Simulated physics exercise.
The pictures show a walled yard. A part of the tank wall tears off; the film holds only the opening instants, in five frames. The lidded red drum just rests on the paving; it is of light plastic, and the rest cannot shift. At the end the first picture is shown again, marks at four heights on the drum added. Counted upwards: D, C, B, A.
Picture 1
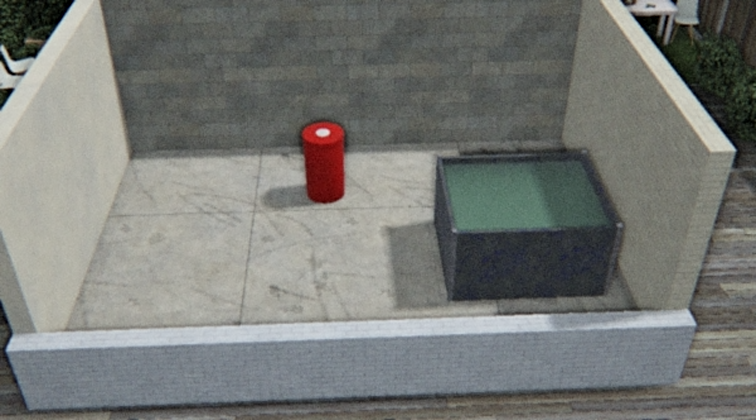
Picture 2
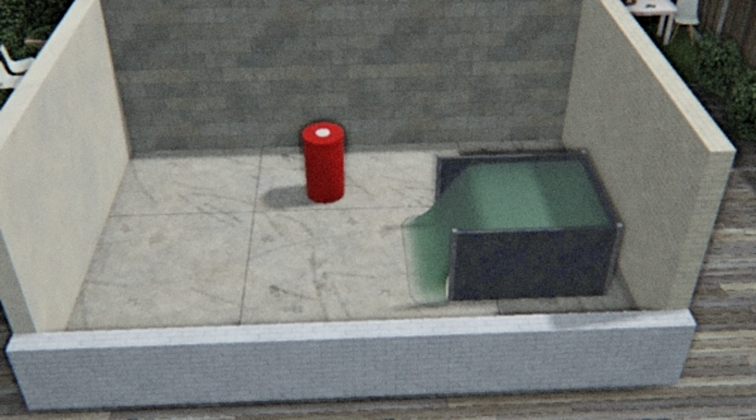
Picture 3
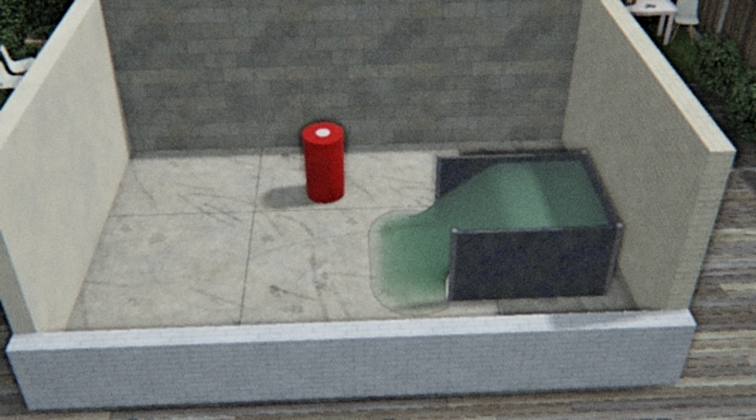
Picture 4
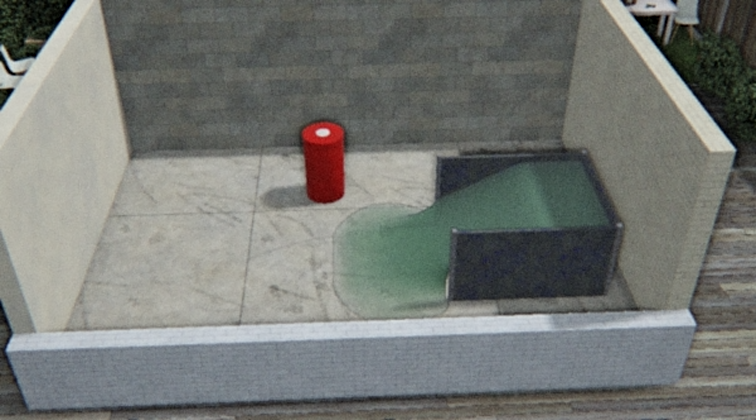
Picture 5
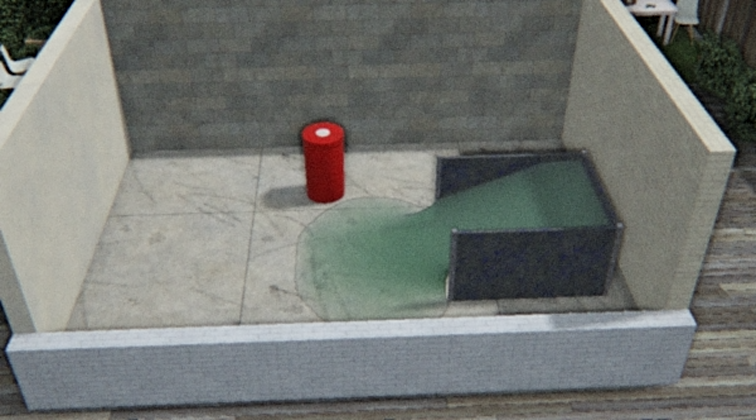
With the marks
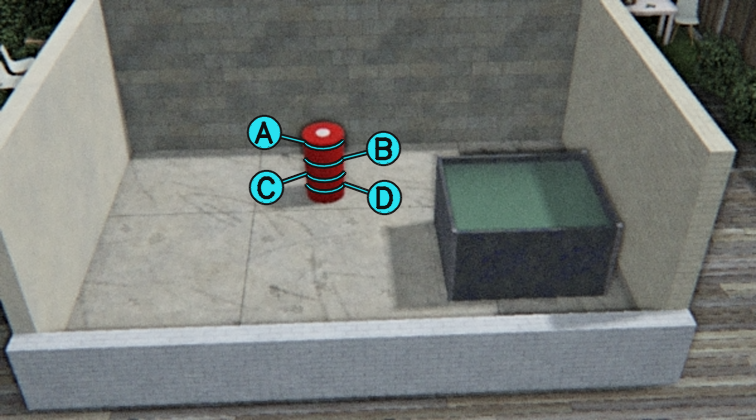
The footage shows a walled yard with a red drum standing near the back wall and a dark tank of green water at right, whose left side opens as water pours out and spreads leftward across the pale ground.
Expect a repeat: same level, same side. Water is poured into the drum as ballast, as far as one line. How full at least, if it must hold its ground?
That is level C.
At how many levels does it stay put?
Three.
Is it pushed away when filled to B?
No.
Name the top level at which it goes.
The answer is D.
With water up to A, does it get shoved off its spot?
No.
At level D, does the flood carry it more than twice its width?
No, it does not.
On the marked copy, A at (323, 148); B at (324, 166); C at (325, 180); D at (325, 191); from the bottom up D, C, B, A.
Choosing A, it does not move.
Choosing B, it does not move.
Choosing C, it does not move.
Choosing D, it is pushed about half its own width away.
